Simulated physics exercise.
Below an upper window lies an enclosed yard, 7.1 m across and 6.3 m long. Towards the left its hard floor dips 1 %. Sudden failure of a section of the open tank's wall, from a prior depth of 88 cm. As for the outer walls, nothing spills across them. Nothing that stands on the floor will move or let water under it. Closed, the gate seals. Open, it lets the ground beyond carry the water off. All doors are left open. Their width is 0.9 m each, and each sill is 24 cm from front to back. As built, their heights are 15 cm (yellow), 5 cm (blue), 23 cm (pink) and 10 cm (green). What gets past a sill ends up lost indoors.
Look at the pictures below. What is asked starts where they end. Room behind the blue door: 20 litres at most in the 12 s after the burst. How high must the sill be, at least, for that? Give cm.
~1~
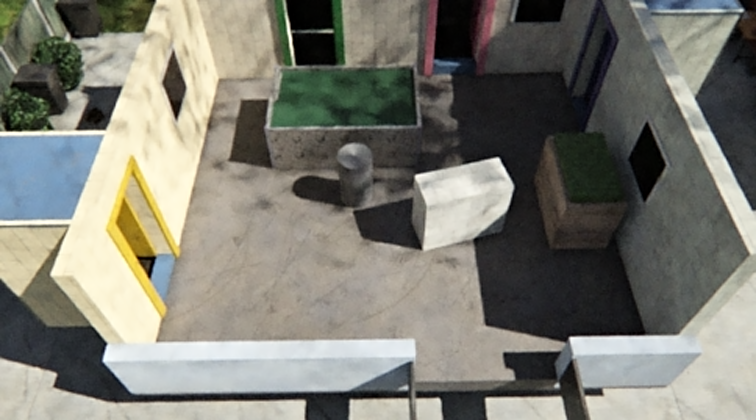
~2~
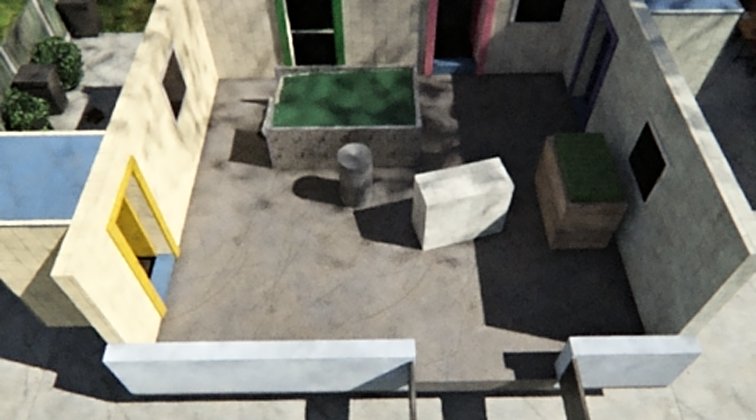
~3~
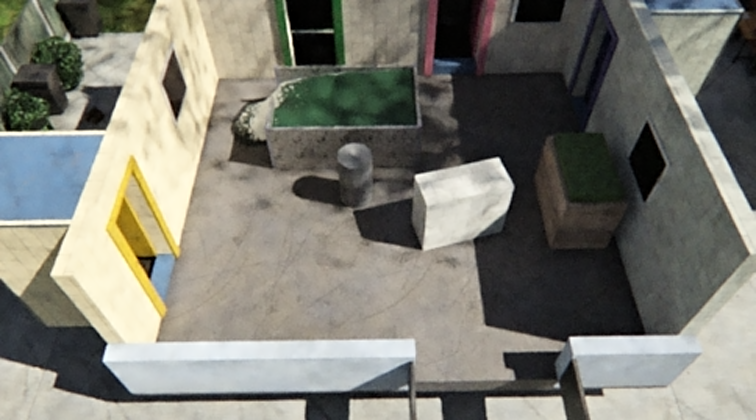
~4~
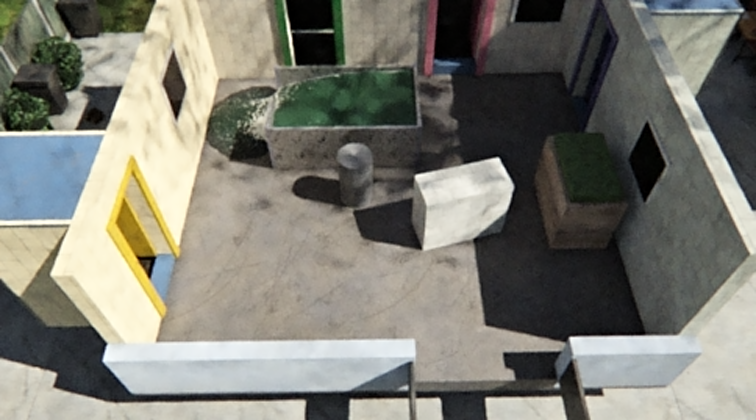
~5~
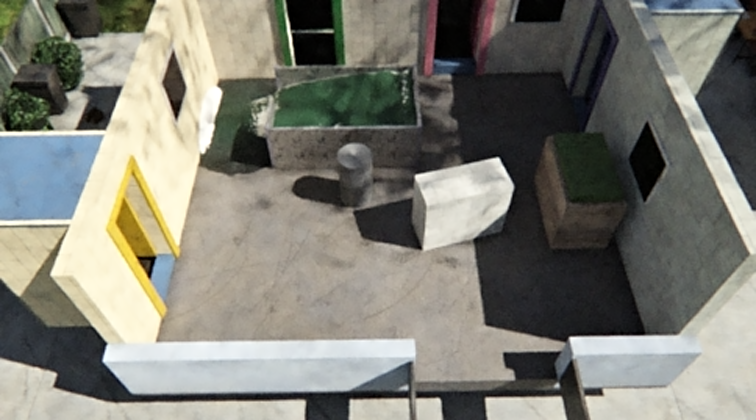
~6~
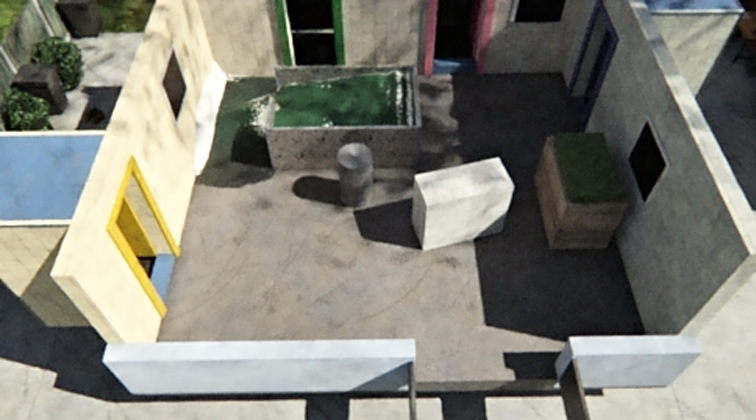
About 12.5 cm.
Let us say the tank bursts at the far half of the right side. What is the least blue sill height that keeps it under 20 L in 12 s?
In that case about 30 cm.
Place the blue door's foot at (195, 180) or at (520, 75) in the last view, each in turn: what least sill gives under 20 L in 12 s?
First place around 12.5 cm, second around 9.5 cm.
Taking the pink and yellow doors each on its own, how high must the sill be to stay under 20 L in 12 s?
About 6.5 cm at pink and 7.0 cm at yellow.
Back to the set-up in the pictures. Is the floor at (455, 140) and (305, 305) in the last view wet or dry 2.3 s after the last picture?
Note: Point one not yet reached; point two reached.
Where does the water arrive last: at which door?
Blue, last of all.
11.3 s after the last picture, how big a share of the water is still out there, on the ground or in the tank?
About 88 %.
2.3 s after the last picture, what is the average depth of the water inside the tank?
The mean depth is roughly 43 cm.
Then, 0.7 s after the last picture water covers 10 % of the floor, deepest (66 cm) near (218, 84); it has not reached the blue door.
Then, 2.3 s after the last picture water covers 45 % of the floor, deepest (40 cm) near (216, 90); it has not reached the blue door.
Then, 11.3 s after the last picture water covers 100 % of the floor, deepest (14 cm) near (178, 252); 7 cm at the blue door, 159 litres in over its 5 cm sill.
At the blue door as built, the water peaked near 14 cm, 3.5 s after the last picture.
With a sill of 11 cm, 35 litres would have come in within the 12 s; with 15 cm, 8 litres. So under 20 litres takes about 12.5 cm.
